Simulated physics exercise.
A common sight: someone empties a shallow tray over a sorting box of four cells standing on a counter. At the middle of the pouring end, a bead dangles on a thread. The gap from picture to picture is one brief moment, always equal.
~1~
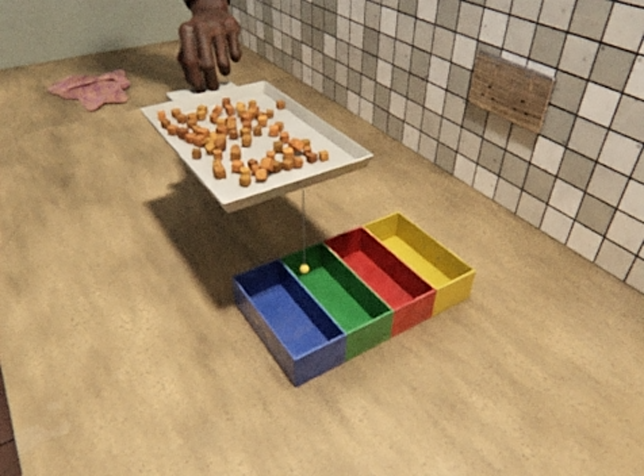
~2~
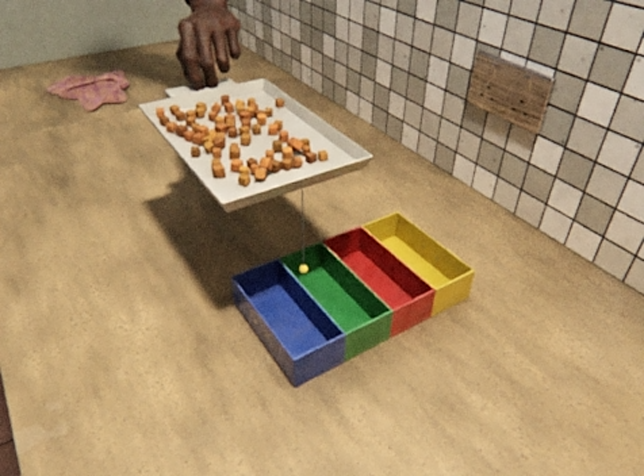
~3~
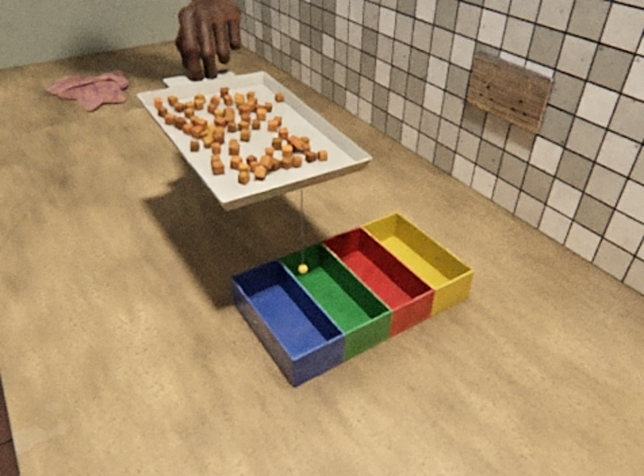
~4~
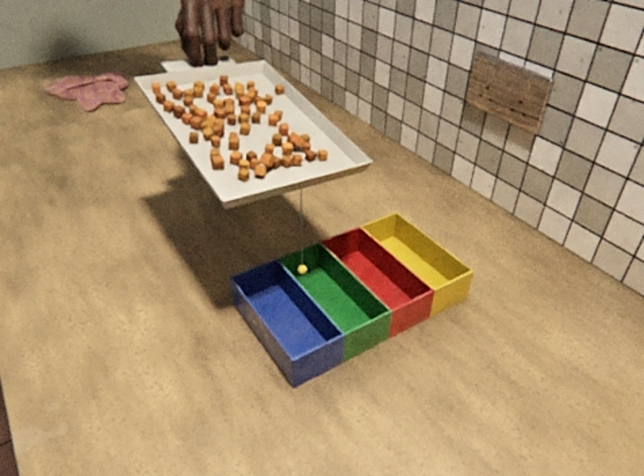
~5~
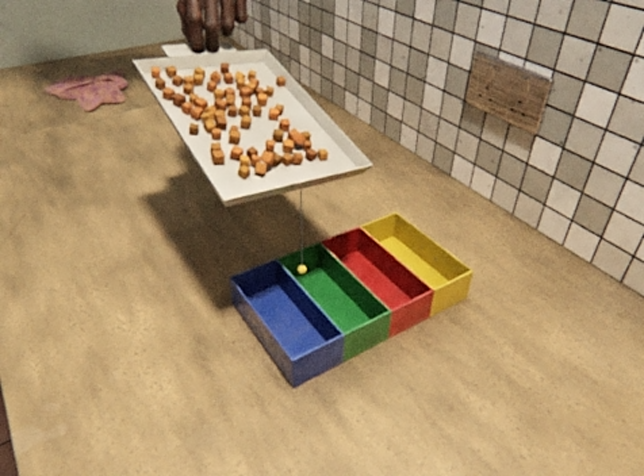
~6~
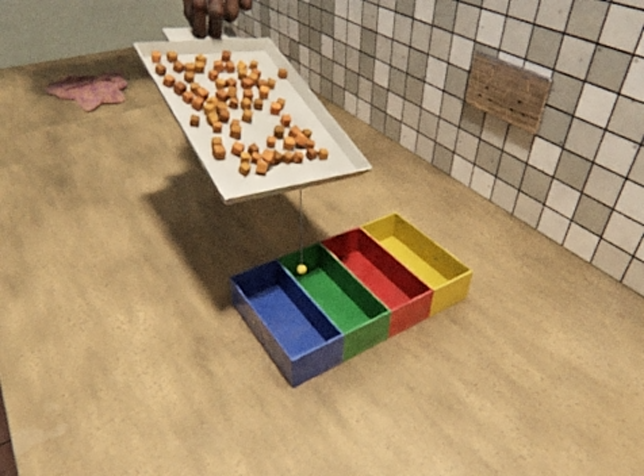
The video shows a hand raising the back of a shallow tray of brown cubes above a four-cell box in blue, green, red and yellow, the tray gradually steepening and its front edge dipping slightly toward the right corner.
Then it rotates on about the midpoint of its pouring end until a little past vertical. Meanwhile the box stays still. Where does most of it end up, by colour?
Most of it ends up in red.
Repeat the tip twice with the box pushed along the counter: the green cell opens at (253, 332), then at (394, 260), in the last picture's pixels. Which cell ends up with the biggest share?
Yellow first, the blue one second.
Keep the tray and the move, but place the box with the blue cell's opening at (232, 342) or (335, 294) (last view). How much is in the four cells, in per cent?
Near 90 % and 100 %.
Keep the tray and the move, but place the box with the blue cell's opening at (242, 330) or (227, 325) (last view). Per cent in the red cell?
First placement: Some 40 %; second placement: Some 30 %.
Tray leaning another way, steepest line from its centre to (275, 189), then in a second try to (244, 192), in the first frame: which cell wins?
So the first one goes to the cell in blue and the second to the blue cell.
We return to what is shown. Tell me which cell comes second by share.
That is the cell in green.
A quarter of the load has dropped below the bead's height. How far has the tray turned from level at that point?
Tilt: Around 90 degrees.
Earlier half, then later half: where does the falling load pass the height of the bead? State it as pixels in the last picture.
Around (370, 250), followed by around (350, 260).
Soon after the last picture, tray tipped steeply; nearly all on the tray; a stray few falling or outside the box.
A little later, tray tipped right over; about two thirds on the tray; a small part in the red cell; a small part in the green cell; a stray few in the yellow cell; a small part falling or outside the box.
Later still, tray tipped past a quarter turn; about two thirds in the red cell; about a quarter in the green cell; a small part in the yellow cell; a stray few in the blue cell; a stray few falling or outside the box.
At rest, tray tipped past a quarter turn; about two thirds in the red cell; about a quarter in the green cell; a small part in the yellow cell; a stray few in the blue cell; a stray few outside the box.
